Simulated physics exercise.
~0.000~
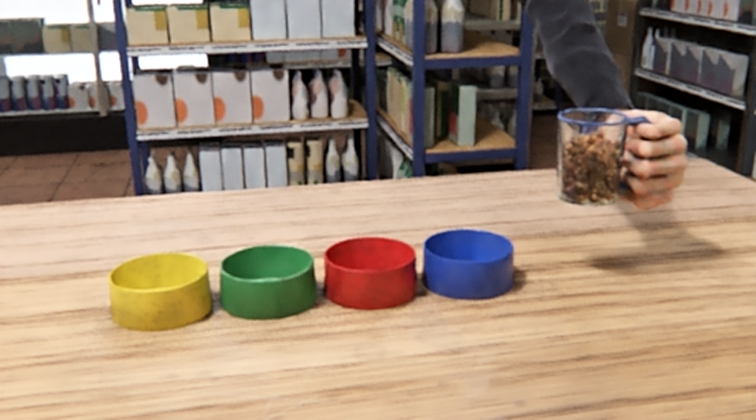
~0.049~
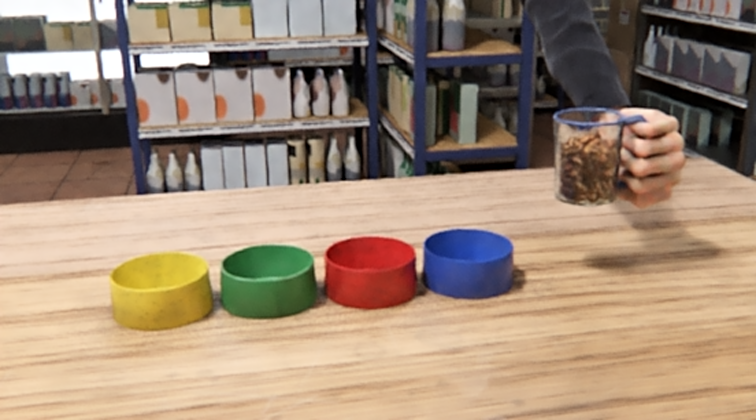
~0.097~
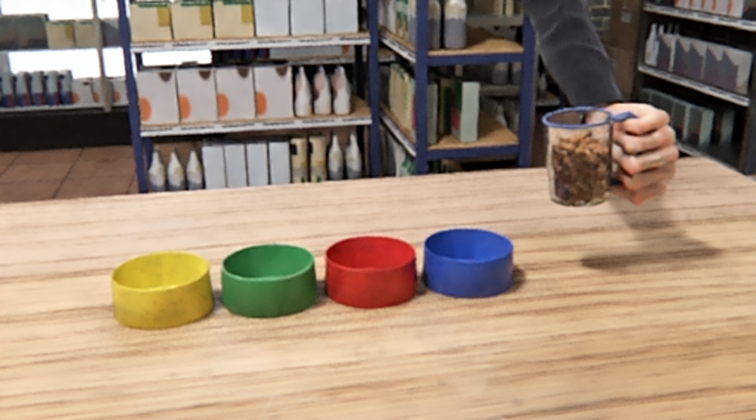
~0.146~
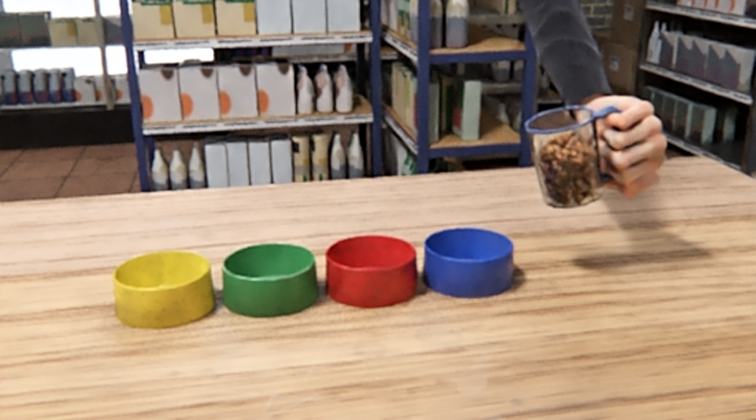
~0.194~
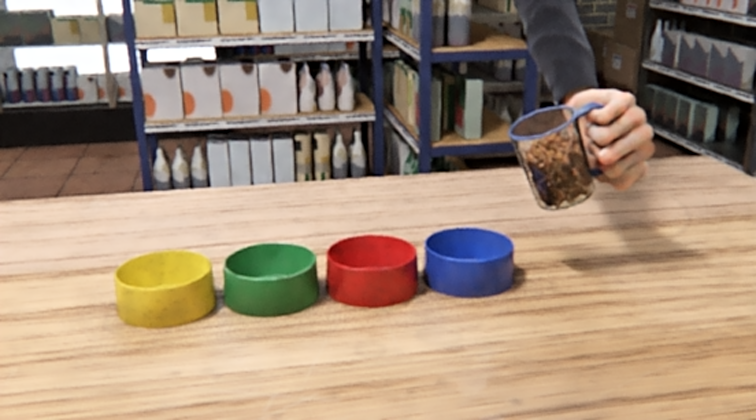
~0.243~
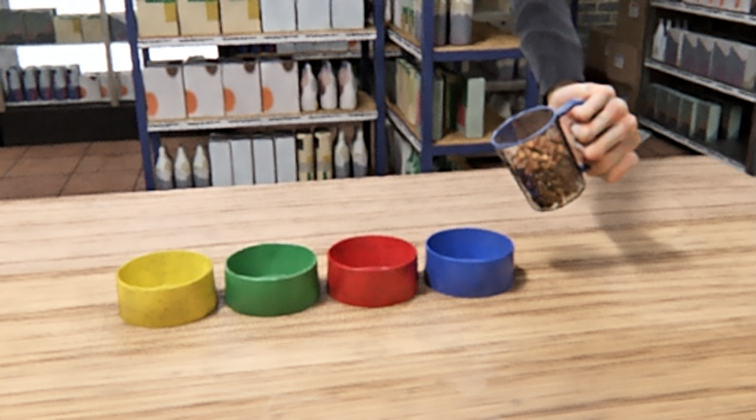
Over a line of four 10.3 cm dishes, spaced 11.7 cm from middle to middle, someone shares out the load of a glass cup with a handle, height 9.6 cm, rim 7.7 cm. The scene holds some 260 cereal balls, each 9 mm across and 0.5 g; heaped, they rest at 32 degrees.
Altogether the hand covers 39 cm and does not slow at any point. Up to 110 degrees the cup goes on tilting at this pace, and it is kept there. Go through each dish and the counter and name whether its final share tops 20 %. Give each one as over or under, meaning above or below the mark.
Red: Under, blue: Under, green: Over, yellow: Over, counter: Under.
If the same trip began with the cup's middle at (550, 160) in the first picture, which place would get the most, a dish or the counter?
Most goes to: Yellow.
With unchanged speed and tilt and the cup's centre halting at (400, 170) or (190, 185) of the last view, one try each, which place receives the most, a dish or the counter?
I'd expect red to win the first try and green the second.
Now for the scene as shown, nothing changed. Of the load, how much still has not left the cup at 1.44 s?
Some 0 %.
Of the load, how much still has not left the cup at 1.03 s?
I reckon around 45 per cent.
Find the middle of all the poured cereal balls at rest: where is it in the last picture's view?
About (244, 290).
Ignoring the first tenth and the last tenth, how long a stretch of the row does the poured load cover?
I'd put it near 16 cm.
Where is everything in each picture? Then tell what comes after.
Cup at (590, 157), tilt 0 degrees, lip at (562, 119), moved 0.0 cm; middle of the pieces at (592, 166); blue dish at (468, 245); red dish at (370, 254); green dish at (267, 262); yellow dish at (159, 272), in the first picture.
Cup at (587, 157), tilt 2 degrees, lip at (558, 120), moved 0.3 cm; middle of the pieces at (589, 166), in the second picture.
Cup at (579, 158), tilt 6 degrees, lip at (546, 123), moved 1.3 cm; middle of the pieces at (582, 166), in the third picture.
Cup at (567, 158), tilt 14 degrees, lip at (529, 129), moved 2.9 cm; middle of the pieces at (570, 166), in the fourth picture.
Cup at (554, 159), tilt 22 degrees, lip at (512, 137), moved 4.5 cm; middle of the pieces at (559, 167), in the fifth picture.
Cup at (541, 161), tilt 29 degrees, lip at (495, 145), moved 6.1 cm; middle of the pieces at (547, 167); blue dish at (470, 244); red dish at (372, 252); green dish at (271, 260); yellow dish at (165, 269). The cup turns about 160 degrees a second and travels 34 cm a second, in the sixth picture.
After 0.72 s, tilt 105 degrees; cup holds 95 %.
After 1.03 s, tilt 110 degrees; cup holds 45 %, red 5 %, green 45 %.
After 1.44 s, tilt 110 degrees; cup holds 0 %, red 5 %, green 50 %, yellow 30 %.
In the end, at 2.0 s, red 5 %, blue 0 %, green 50 %, yellow 35 %, counter 10 %.
